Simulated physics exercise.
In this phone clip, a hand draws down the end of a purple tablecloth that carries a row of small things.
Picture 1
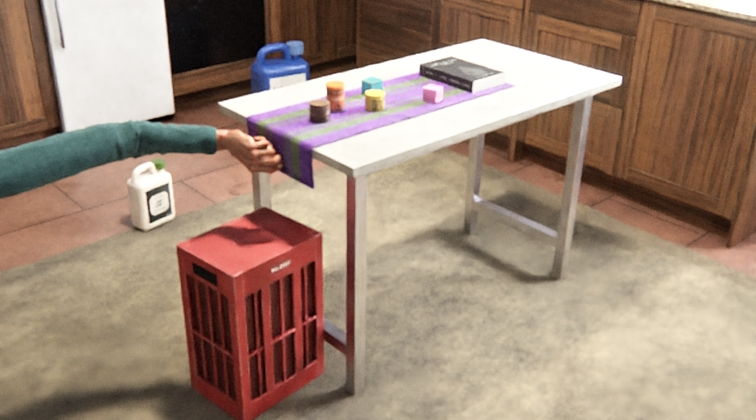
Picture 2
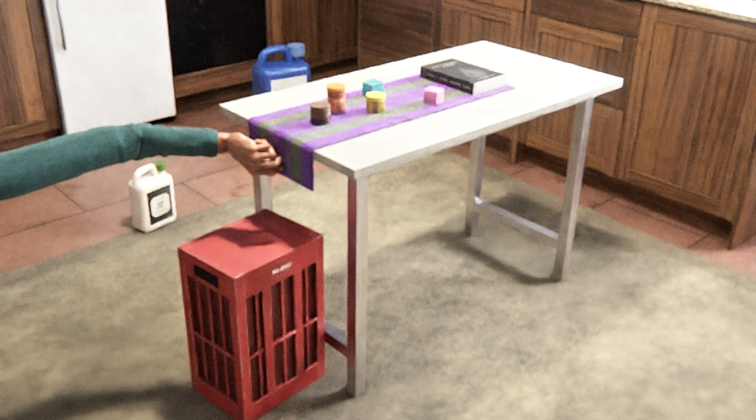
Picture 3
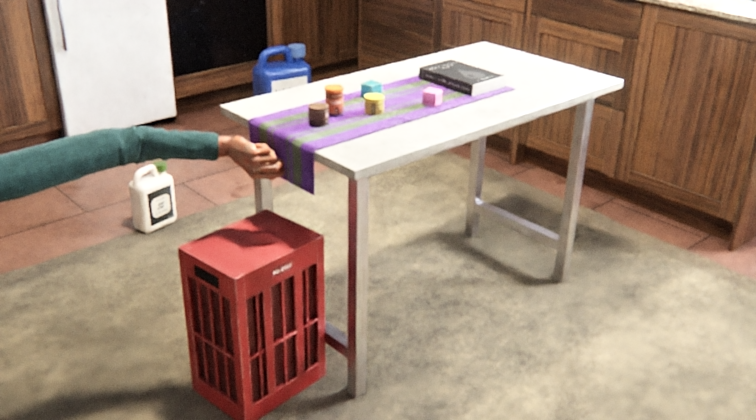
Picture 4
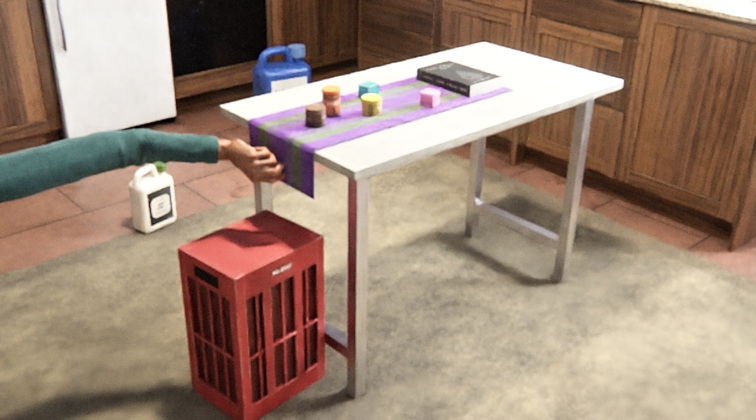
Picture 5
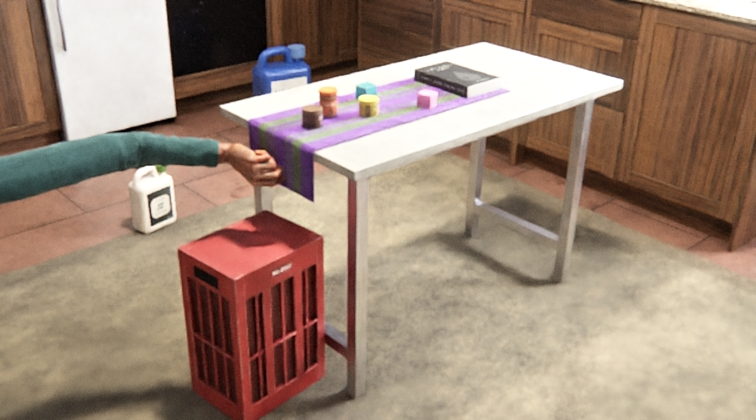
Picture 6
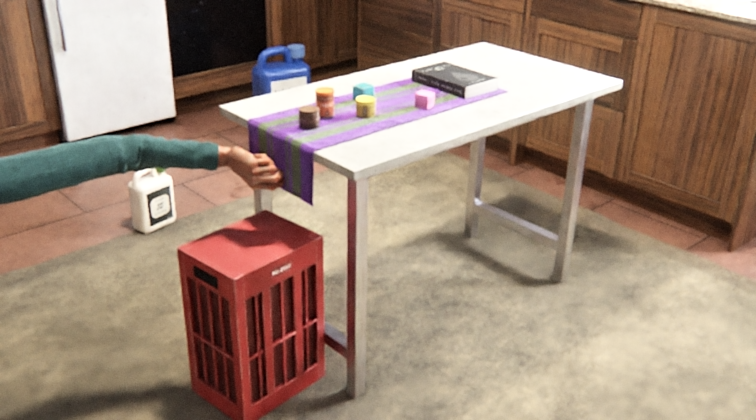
A hand in a green sleeve slowly drew the end of a purple striped cloth down over the table's edge, and the small colourful pots and cubes on it shifted slightly left with the dark book.
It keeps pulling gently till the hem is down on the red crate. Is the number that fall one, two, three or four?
It is one.
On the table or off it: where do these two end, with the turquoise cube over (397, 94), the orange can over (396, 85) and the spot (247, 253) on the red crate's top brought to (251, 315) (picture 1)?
The turquoise cube? Safe. The orange can? Safe.
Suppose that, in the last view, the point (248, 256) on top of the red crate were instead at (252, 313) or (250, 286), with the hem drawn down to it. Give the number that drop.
For the first height 3, for the second 2.
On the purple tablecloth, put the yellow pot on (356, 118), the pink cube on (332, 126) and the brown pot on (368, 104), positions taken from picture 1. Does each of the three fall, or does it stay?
Here's the result: The yellow pot remains in place, the pink cube leaves the top and the brown pot remains in place.
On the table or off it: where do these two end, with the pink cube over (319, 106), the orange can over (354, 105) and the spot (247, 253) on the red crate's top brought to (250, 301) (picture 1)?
Pink cube: Lost; orange can: Lost.
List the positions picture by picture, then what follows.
In the first picture, hem (313, 189); brown pot (319, 102); orange can (335, 84); yellow pot (375, 93); turquoise cube (372, 79); pink cube (433, 87); top of the crate (247, 253).
In the second picture, hem (314, 192); brown pot (320, 104).
In the third picture, hem (314, 196); orange can (334, 87).
In the fourth picture, hem (314, 199); yellow pot (372, 97); top of the crate (248, 256).
In the fifth picture, hem (315, 203); turquoise cube (366, 85).
In the sixth picture, hem (313, 206); brown pot (309, 108); orange can (324, 90); yellow pot (366, 99); turquoise cube (363, 85); pink cube (425, 93).
Early on, hem near (281, 201); all still up.
Midway, hem on the crate; all still up.
Near the end, hem on the crate; brown pot gone.
Finally, hem on the crate; brown pot gone. The table loses one.
